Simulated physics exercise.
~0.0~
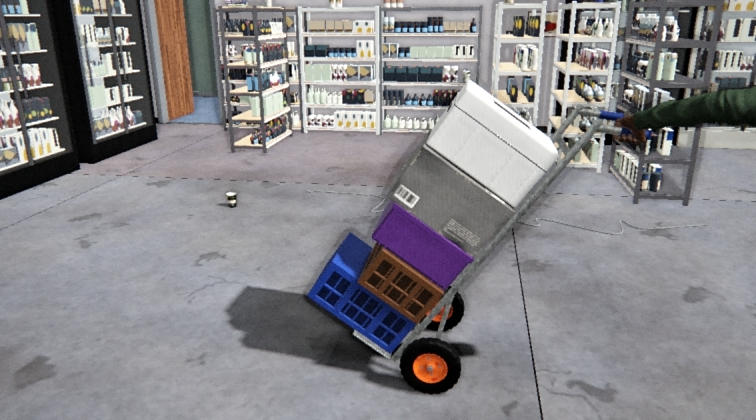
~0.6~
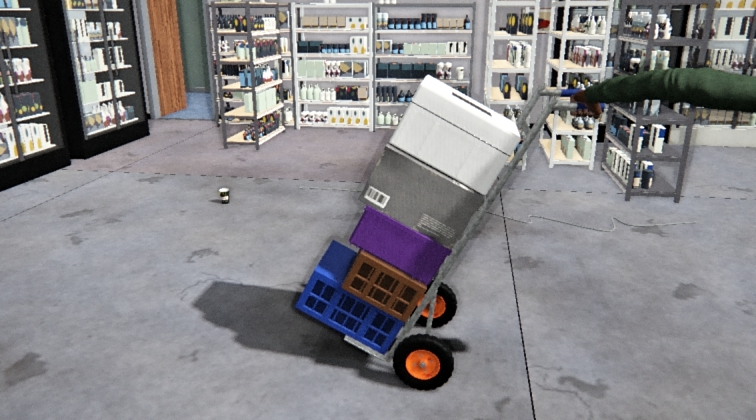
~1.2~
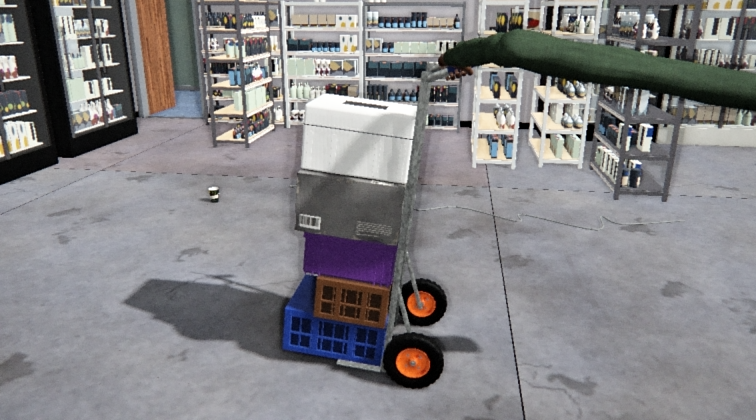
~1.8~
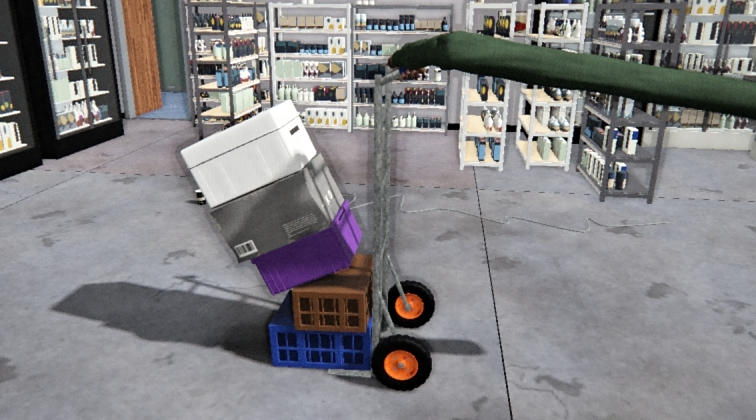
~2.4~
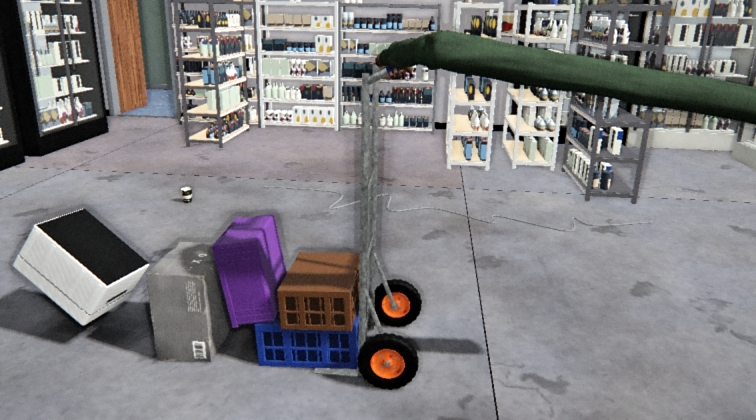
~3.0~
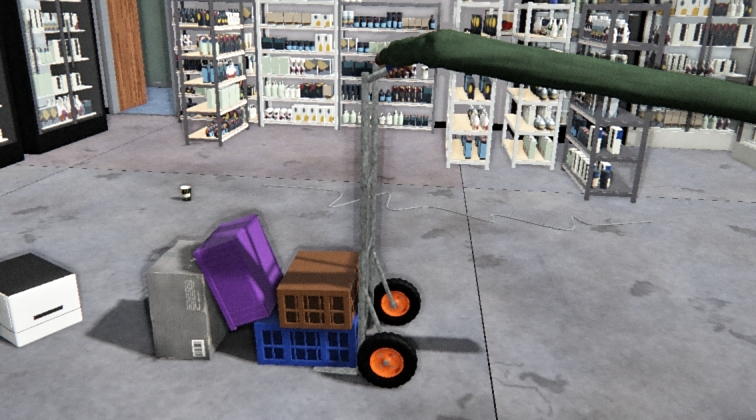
A dark green-sleeved arm reaches in from the right and grips a hand truck, seen side-on from slightly above in a shop with grey concrete floor and shelves of bottles behind. The tilted truck carries a blue crate at the bottom, a brown crate, a purple tote, a grey parcel and a white box on top. The arm pushes the truck upright, swinging the load left. As it stops, the upper three topple off to the left. The white box lands farthest away, the grey parcel stands on end and the purple tote leans against it, while both crates stay stacked.
